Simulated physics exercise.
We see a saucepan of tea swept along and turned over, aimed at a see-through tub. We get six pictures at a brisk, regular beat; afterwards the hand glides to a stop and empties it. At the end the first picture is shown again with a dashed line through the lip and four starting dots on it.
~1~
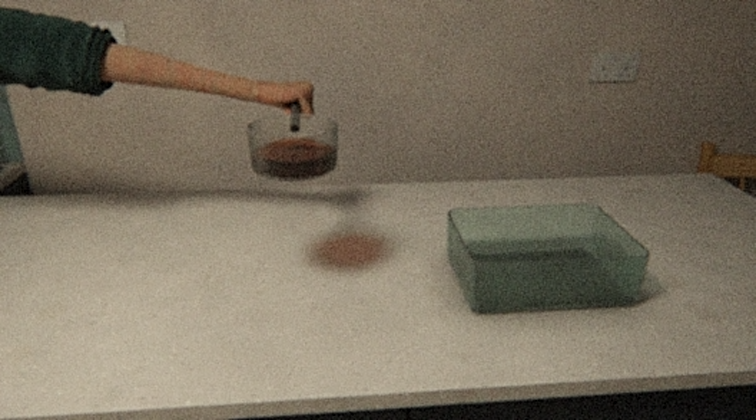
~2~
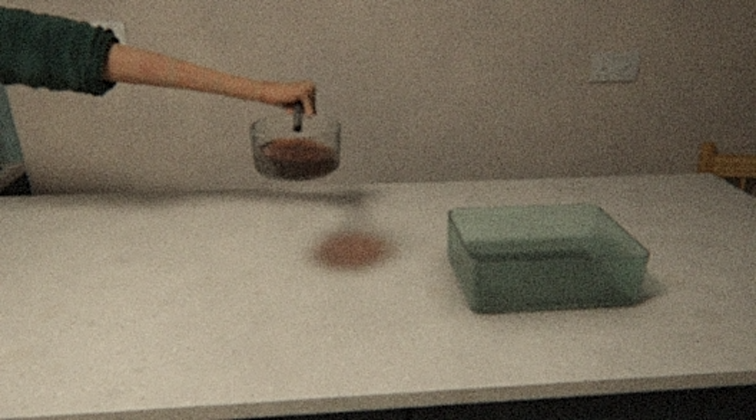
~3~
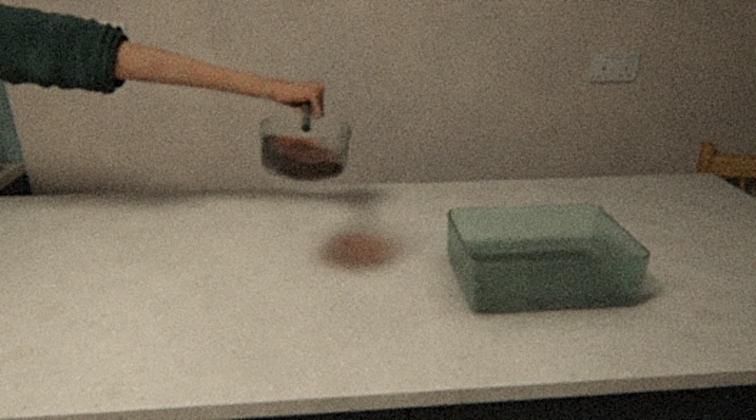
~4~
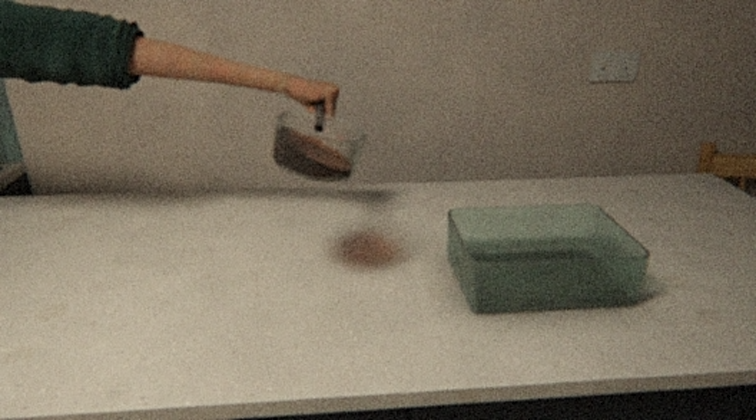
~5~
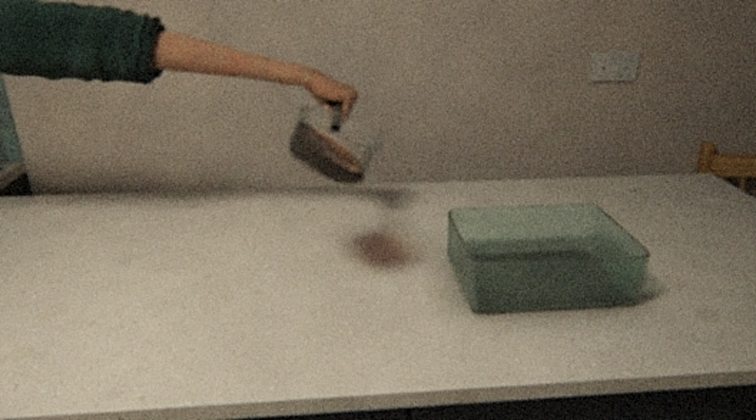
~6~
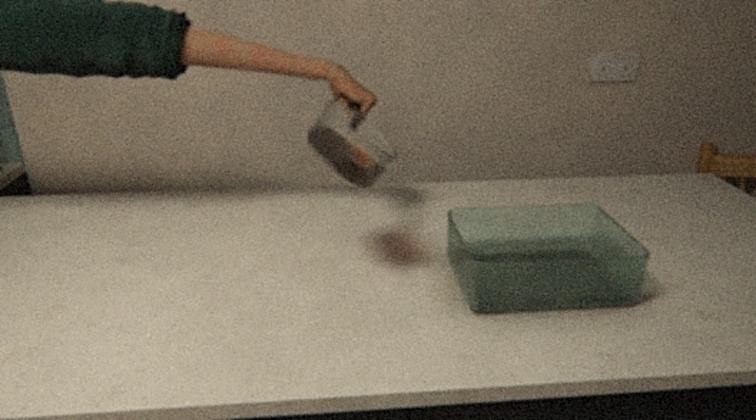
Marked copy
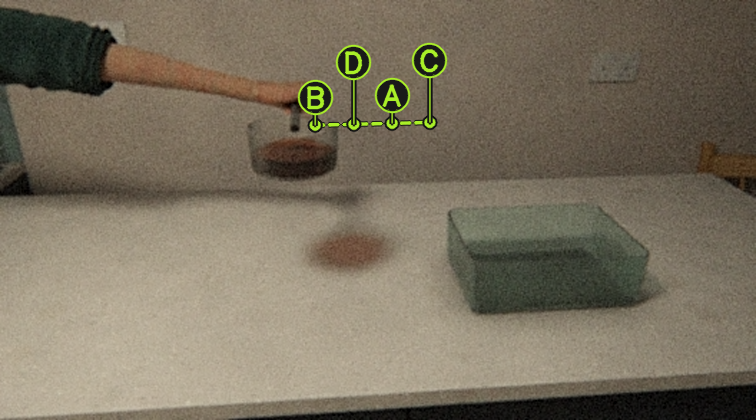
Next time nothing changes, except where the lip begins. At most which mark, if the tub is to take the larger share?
B is the one.
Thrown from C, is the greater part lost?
No, that is safe.
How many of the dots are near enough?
All of the four.
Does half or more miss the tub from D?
No, that is safe.
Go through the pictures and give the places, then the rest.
Upright, lip at (336, 124); tub from (469, 311) to (636, 302); nothing has left yet.
Upright, lip at (339, 124); nothing has left yet.
Tipped about 4°, lip at (348, 127); nothing has left yet.
Tipped about 13°, lip at (363, 133); nothing has left yet.
Tipped about 25°, lip at (381, 143); nothing has left yet.
Tipped about 40°, lip at (396, 153); nothing has left yet.
On the marked copy, A at (392, 123); B at (315, 125); C at (429, 122); D at (353, 124).
With A, about 85 % lands in the tub, 8 % falls short and 6 % goes beside or beyond.
With B, about 64 % lands in the tub, 25 % falls short and 11 % goes beside or beyond.
With C, about 82 % lands in the tub, 12 % falls short and 6 % goes beside or beyond.
With D, about 74 % lands in the tub, 11 % falls short and 15 % goes beside or beyond.
